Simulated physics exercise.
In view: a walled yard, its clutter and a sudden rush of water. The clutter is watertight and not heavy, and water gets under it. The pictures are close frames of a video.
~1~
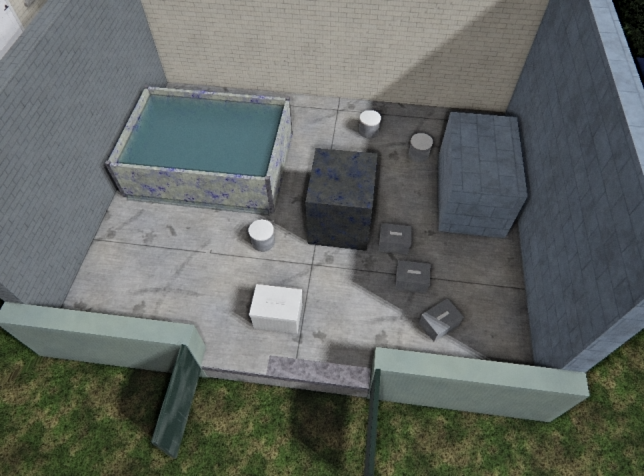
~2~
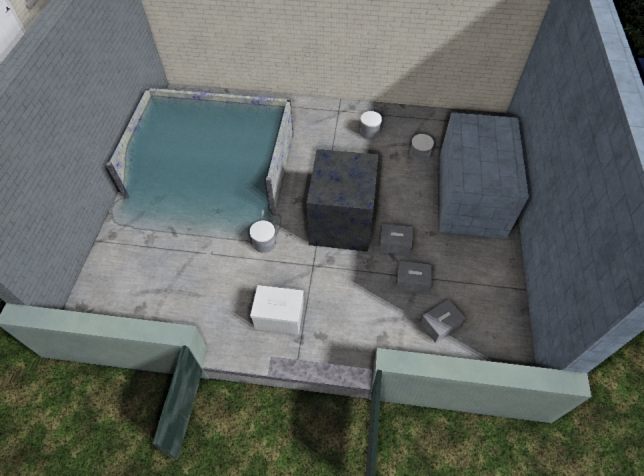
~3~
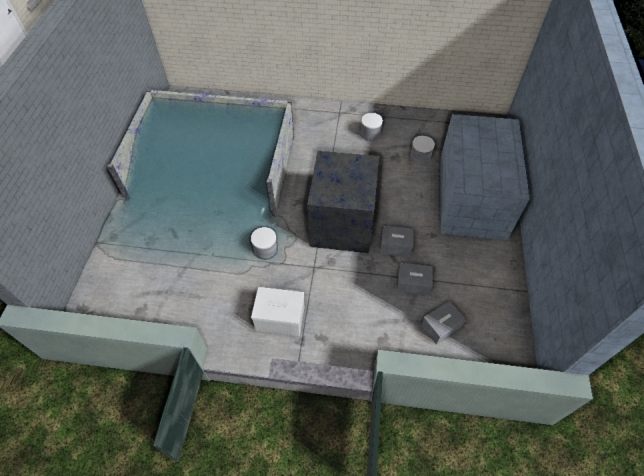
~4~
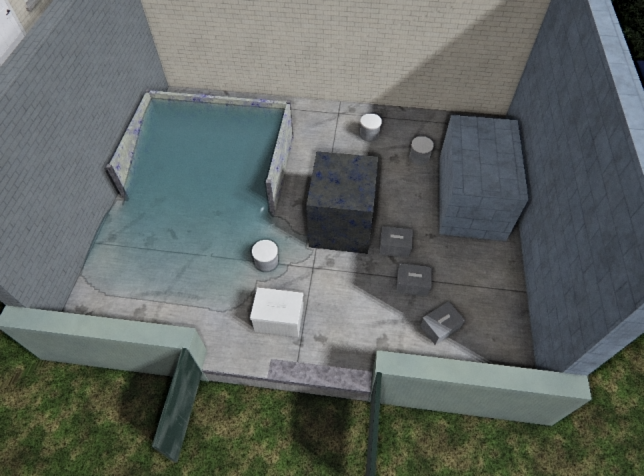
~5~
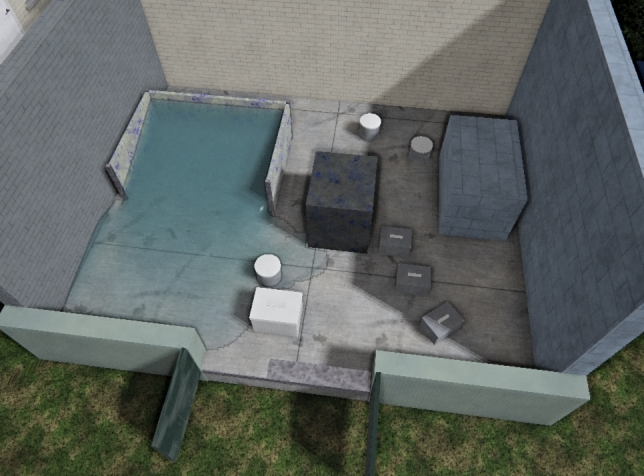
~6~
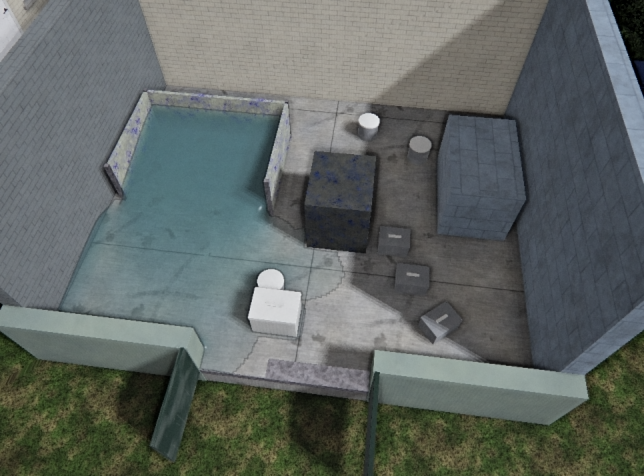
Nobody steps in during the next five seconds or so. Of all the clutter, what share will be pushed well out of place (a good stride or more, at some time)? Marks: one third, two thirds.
That comes to between one and two thirds.
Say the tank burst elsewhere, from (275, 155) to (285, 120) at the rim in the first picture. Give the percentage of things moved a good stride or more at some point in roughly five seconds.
Near 90 in a hundred.
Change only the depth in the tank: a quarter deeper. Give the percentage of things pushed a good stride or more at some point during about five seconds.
About 50 per cent.
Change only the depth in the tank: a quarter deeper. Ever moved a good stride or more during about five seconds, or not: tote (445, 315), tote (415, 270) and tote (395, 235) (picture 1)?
In that order: Yes, shifted that much, never so far.
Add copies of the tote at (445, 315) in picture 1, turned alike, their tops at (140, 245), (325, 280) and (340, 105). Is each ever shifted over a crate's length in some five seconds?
In turn: Pushed that far, yes, under that.
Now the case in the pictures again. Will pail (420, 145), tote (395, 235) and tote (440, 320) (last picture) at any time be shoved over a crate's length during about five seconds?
In that order: Under that, short of that, swept aside.
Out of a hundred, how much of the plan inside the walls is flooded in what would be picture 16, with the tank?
Near 45 in a hundred.
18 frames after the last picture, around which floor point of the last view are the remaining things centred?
Near (425, 203).
A moment on, 1 of 8 are well off their spots; 0 afloat.
Next, 2 of 8 are well off their spots; 0 afloat.
Later, 3 of 8 are well off their spots; 0 afloat.
In the end, 4 of 8 are well off their spots, and 4 have been at some point; 2 afloat.
